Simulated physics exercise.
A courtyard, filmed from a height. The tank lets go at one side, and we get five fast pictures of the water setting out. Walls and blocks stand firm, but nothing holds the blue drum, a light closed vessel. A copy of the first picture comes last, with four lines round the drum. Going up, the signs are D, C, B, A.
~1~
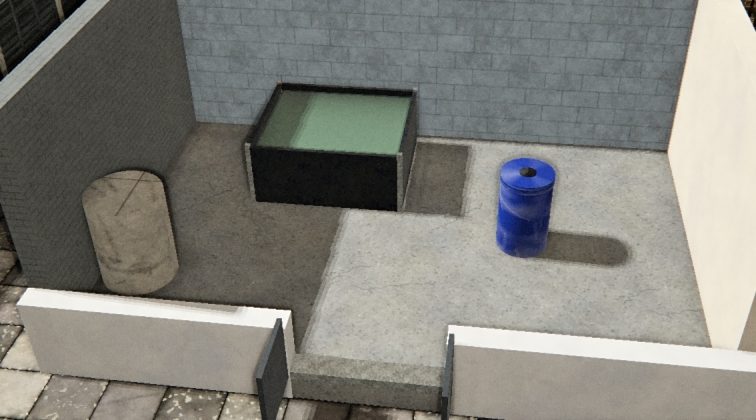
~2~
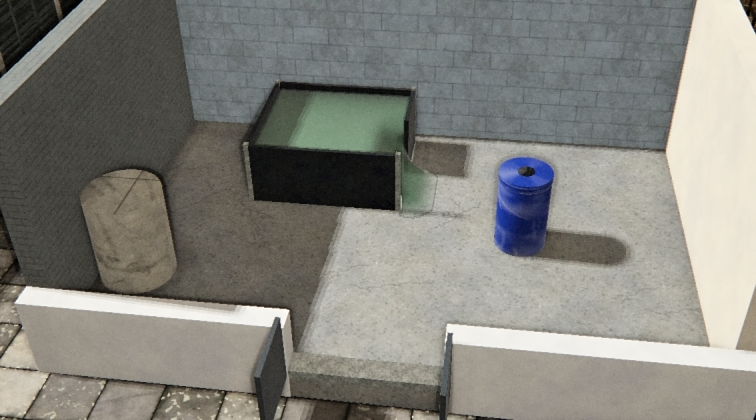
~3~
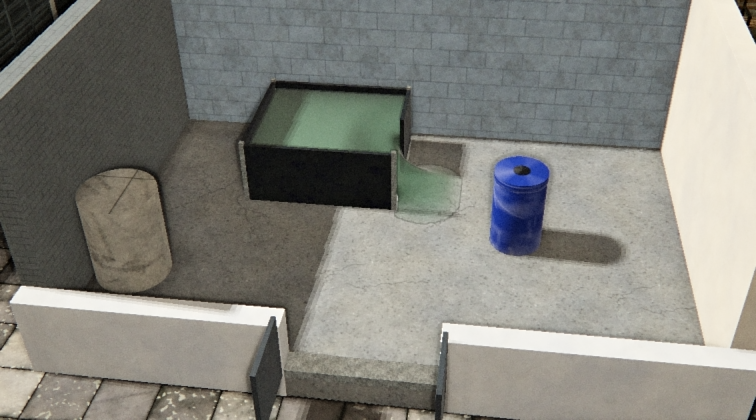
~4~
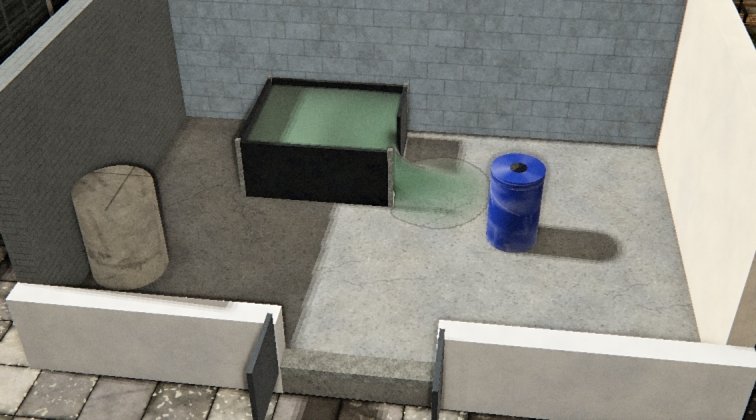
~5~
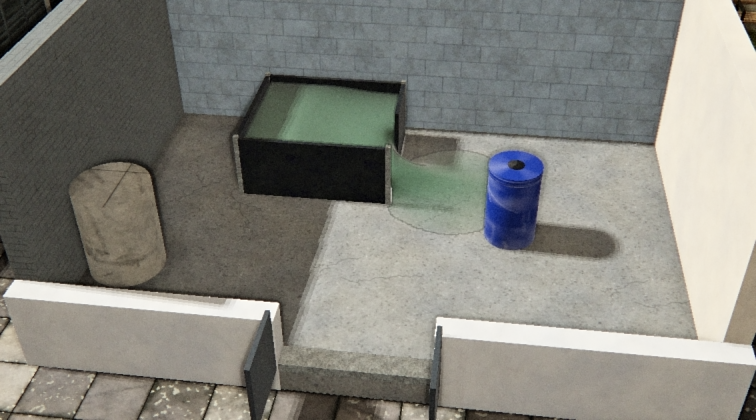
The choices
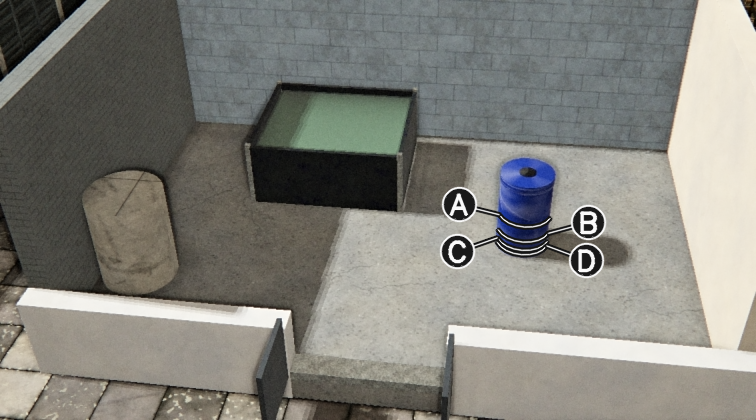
In a small walled yard seen from above, the right side of a black tank of greenish water opened, and water spread rightward across the floor toward a blue drum, which stayed upright.
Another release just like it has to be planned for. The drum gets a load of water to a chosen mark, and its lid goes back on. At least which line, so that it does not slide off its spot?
The limit is A.
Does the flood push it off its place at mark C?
Yes.
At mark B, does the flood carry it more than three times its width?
No, less.
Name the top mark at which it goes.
Here it is mark B.
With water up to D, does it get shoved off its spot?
Yes, it does.
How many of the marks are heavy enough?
One of the four.
On the marked copy, A at (524, 227); B at (522, 242); C at (522, 250); D at (521, 254); from the bottom up D, C, B, A.
With A, it does not move.
With B, it is pushed about its own width away.
With C, it is pushed about 4 times its own width away.
With D, it is pushed about 5 times its own width away.
